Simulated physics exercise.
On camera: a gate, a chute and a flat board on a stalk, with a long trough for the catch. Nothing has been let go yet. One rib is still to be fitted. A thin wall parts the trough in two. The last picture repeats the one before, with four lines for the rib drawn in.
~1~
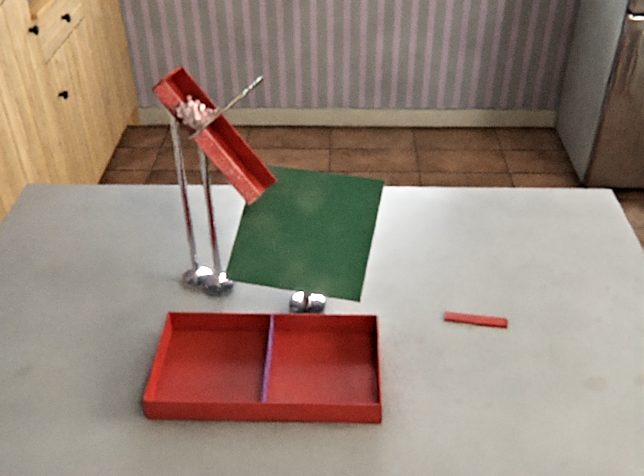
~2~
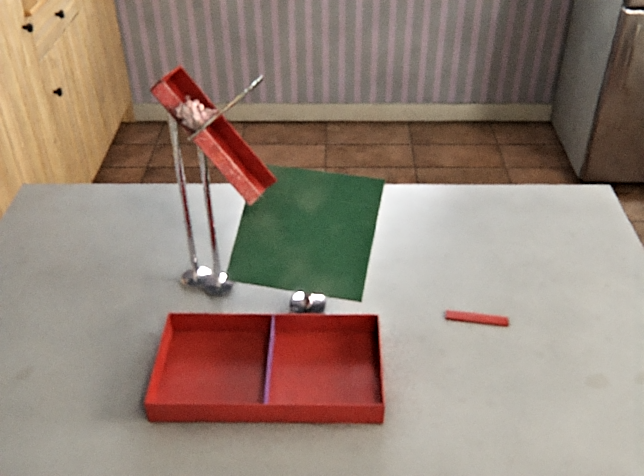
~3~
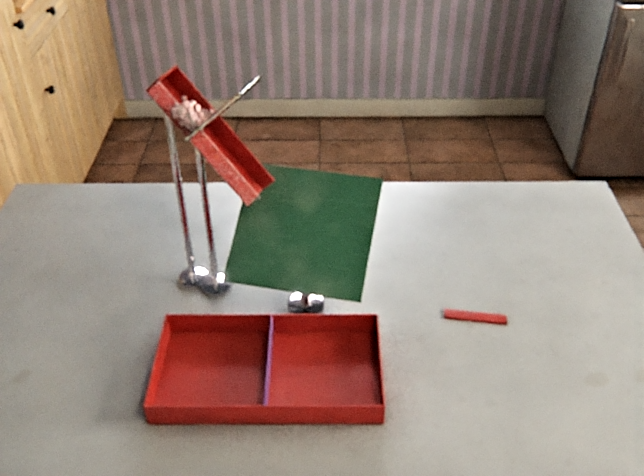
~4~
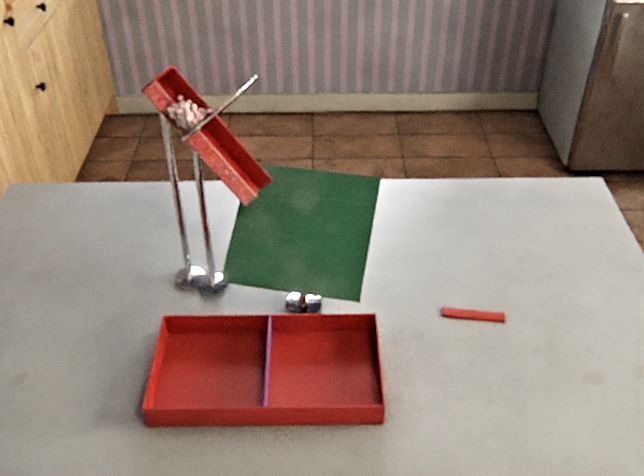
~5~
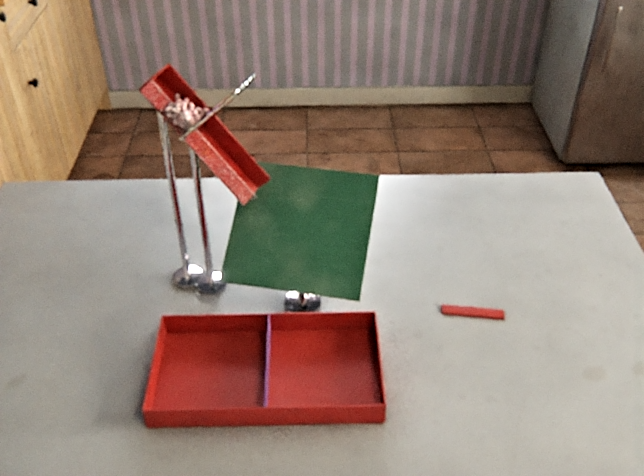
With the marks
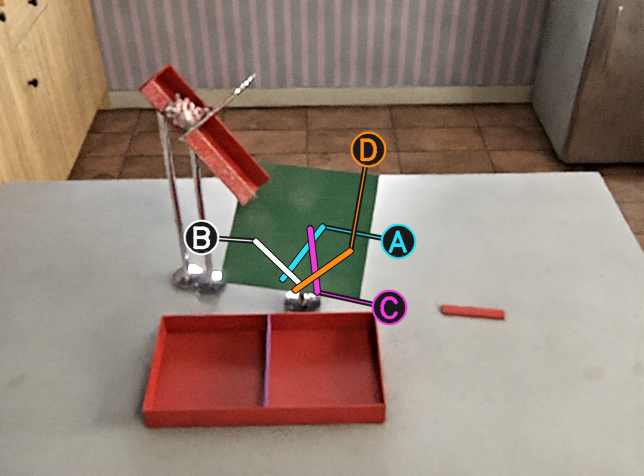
On a kitchen table, a tilted red chute holding pale pieces stands still by a green board and divided red tray as the view drifts slightly.
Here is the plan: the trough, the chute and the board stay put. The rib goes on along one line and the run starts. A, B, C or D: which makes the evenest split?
Use line D.
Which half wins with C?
Right.
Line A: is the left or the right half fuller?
The left half.
On the marked copy, line A from (322, 226) to (282, 279); line B from (255, 241) to (301, 285); line C from (310, 228) to (317, 292); line D from (350, 250) to (295, 290).
For line A, of what is caught, nearly all in the left half, a small part in the right.
For line B, of what is caught, none in the left half, all in the right.
For line C, of what is caught, a small part in the left half, nearly all in the right.
For line D, of what is caught, about two thirds in the left half, about a third in the right.
